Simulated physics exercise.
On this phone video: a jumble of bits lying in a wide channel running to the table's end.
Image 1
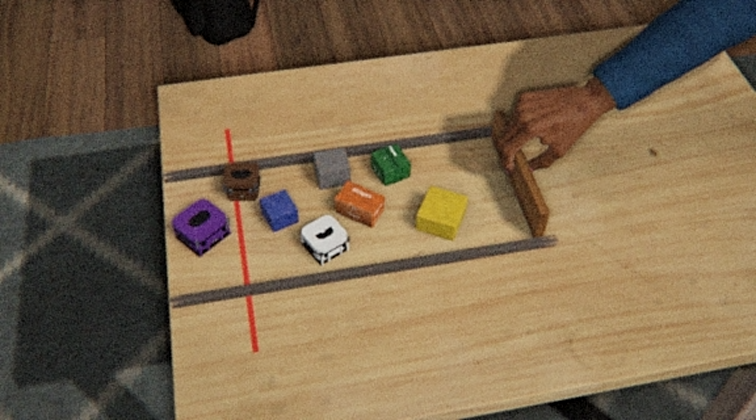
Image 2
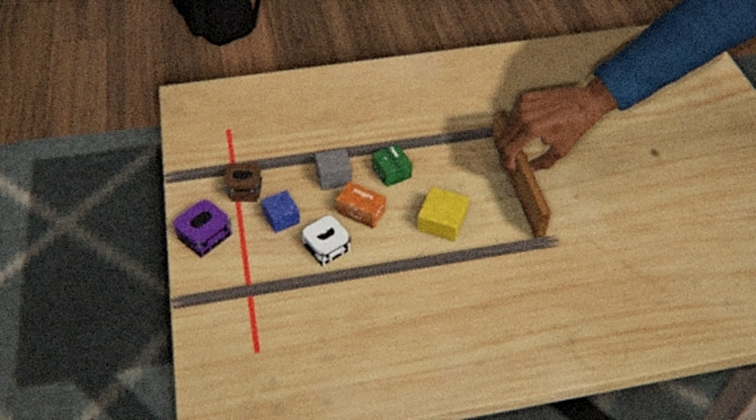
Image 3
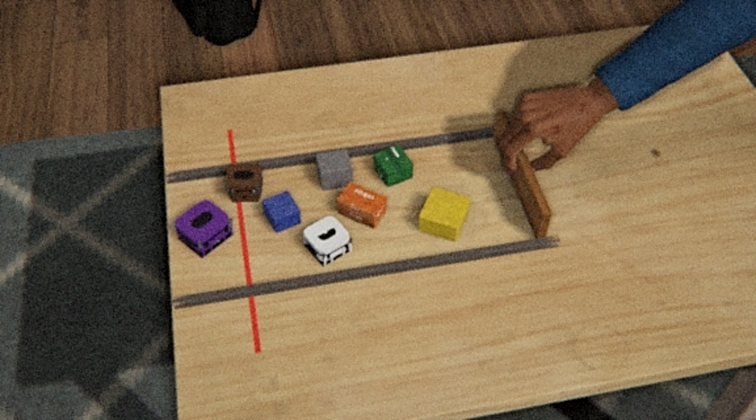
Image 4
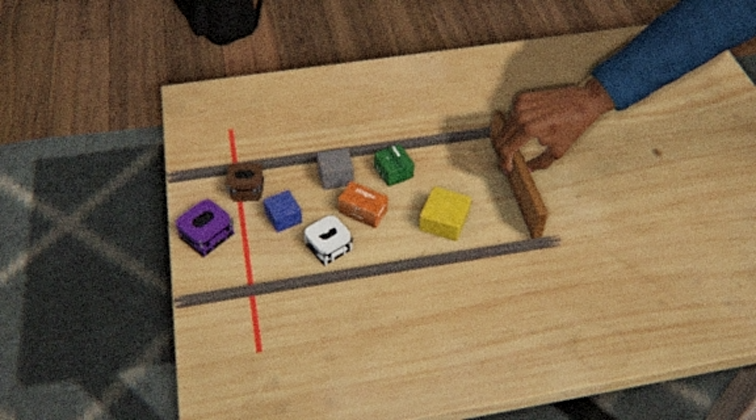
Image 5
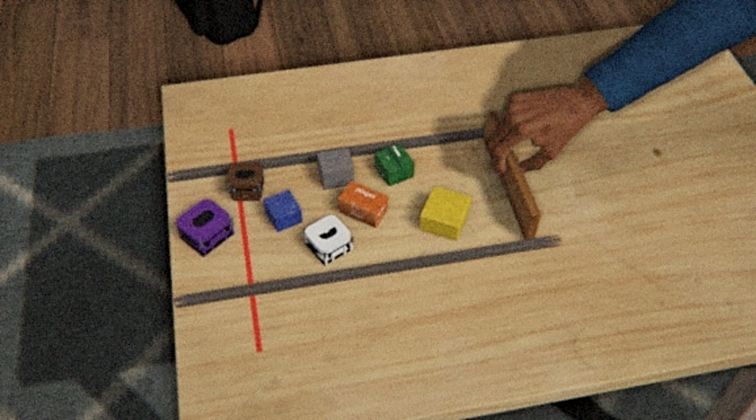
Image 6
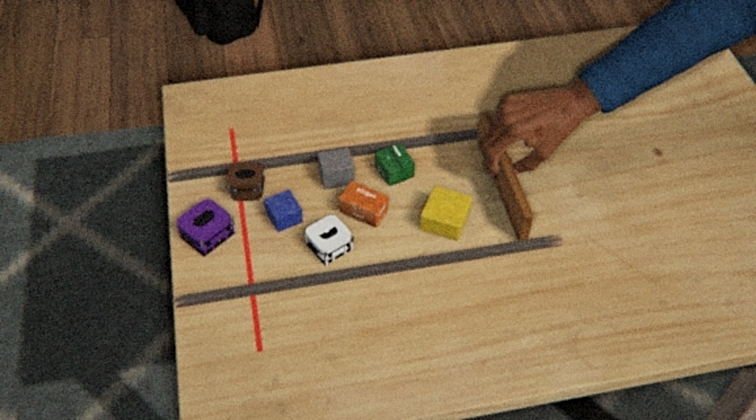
A hand shifts an upright wooden board slightly left toward small colored blocks lying between two strips.
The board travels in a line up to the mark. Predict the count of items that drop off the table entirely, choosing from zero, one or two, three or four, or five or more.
The count is one or two.
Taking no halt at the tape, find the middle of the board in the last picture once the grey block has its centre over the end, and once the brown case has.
The middle is at (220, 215) when it's the grey block, and at (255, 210) when it's the brown case.
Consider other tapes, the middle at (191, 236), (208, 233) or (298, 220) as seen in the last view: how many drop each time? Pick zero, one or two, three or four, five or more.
Taking the tapes one at a time, the count is five or more, then more than four, then none at all.
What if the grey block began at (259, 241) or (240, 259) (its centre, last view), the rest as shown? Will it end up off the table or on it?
At the first place it goes off the edge, and at the second it goes off the edge.
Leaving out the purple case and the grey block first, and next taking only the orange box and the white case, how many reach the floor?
Counts - first: 0; second: 1.
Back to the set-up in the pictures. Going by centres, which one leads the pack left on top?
That would be the white case.
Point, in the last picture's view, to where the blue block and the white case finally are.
The blue block finishes at (201, 221); the white case finishes at (186, 257).
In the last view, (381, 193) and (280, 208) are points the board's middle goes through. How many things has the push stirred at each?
The counts are 5 and 8.
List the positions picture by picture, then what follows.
In the first picture, purple case (201, 227); brown case (242, 182); blue block (279, 211); board (518, 172); tape (240, 228).
In the second picture, brown case (244, 183); green box (392, 166).
In the third picture, blue block (282, 212); board (521, 173).
In the fourth picture, purple case (205, 228); orange box (363, 205).
In the fifth picture, brown case (246, 182); white case (328, 240).
In the sixth picture, purple case (206, 227); brown case (247, 182); blue block (284, 211); board (504, 175); tape (244, 228).
Soon after, none off yet; purple case at rest near (206, 227); brown case at rest near (247, 182); blue block at rest near (284, 211).
Then, none off yet; purple case moving near (196, 225); brown case moved about its own width near (196, 192); blue block moved about its own width near (239, 215).
At rest, the number that fall off is one or two; fallen, brown case and purple case.
